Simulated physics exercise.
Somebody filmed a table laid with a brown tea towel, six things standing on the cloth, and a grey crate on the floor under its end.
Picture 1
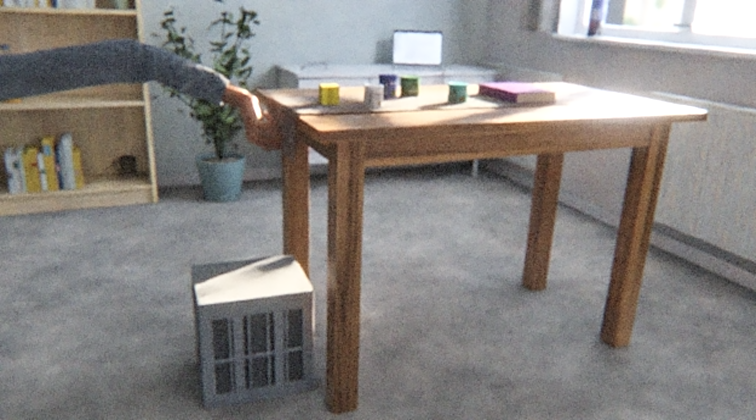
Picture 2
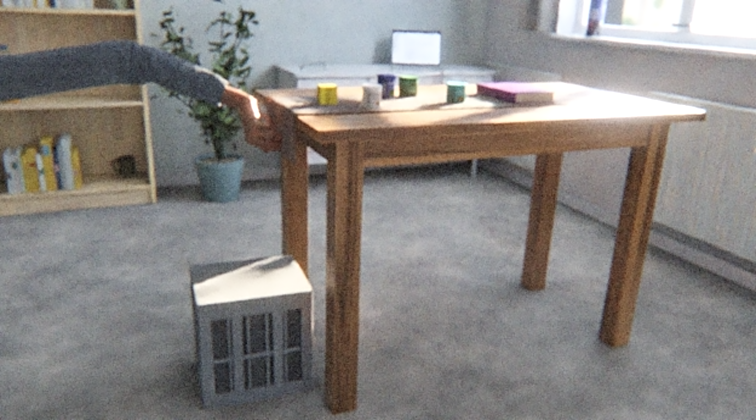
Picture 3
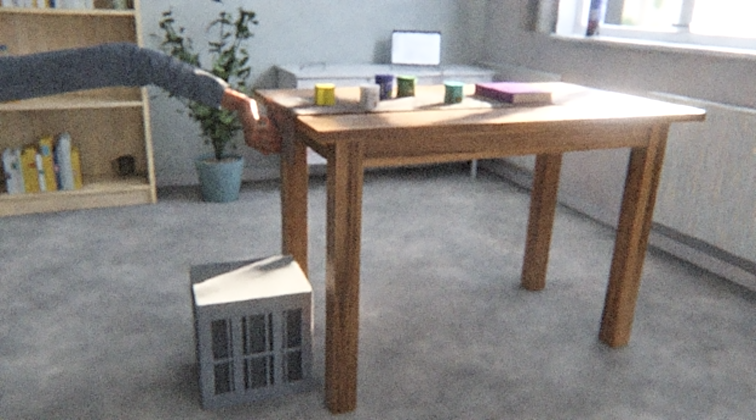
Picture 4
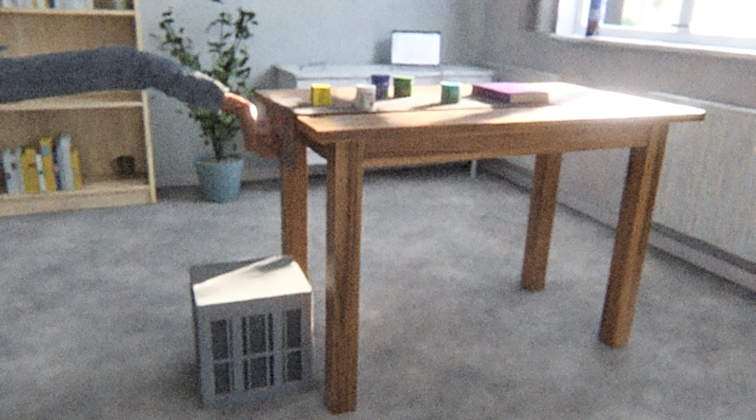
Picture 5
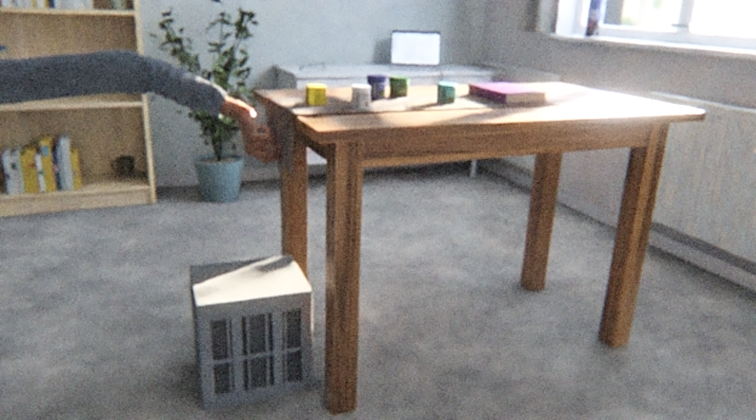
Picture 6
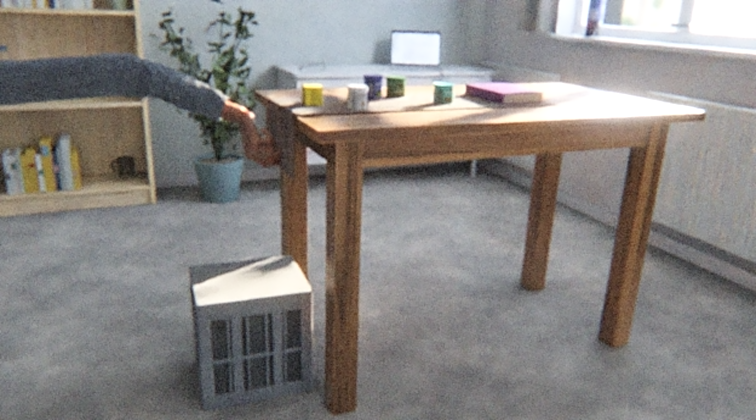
In a bright room with a bookshelf, a hand at the left end of a wooden table tugged at a cloth, and the small colourful pots and pinkish book slid slightly left, above a grey crate.
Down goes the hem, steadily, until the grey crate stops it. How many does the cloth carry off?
Over the edge go three.
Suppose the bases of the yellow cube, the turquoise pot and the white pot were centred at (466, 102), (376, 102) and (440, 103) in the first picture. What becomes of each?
The yellow cube survives; the turquoise pot comes down; the white pot stays on.
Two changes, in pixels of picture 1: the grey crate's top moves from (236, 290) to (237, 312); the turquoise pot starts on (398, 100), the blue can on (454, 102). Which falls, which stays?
The turquoise pot falls; the blue can holds on.
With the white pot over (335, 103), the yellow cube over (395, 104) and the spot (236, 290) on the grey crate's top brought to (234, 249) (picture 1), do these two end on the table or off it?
The white pot goes over, the yellow cube holds on.
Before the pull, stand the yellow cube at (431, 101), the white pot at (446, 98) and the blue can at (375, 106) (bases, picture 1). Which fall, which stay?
The yellow cube survives, the white pot stays on, the blue can drops off.
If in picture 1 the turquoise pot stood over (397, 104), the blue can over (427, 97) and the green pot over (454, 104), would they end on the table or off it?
The turquoise pot goes over, the blue can does not fall, the green pot remains up.
Early on, hem near (279, 221); yellow cube gone.
Midway, hem on the crate; yellow cube, white pot and blue can gone.
Finally, hem on the crate; yellow cube, white pot and blue can gone. The table loses three.
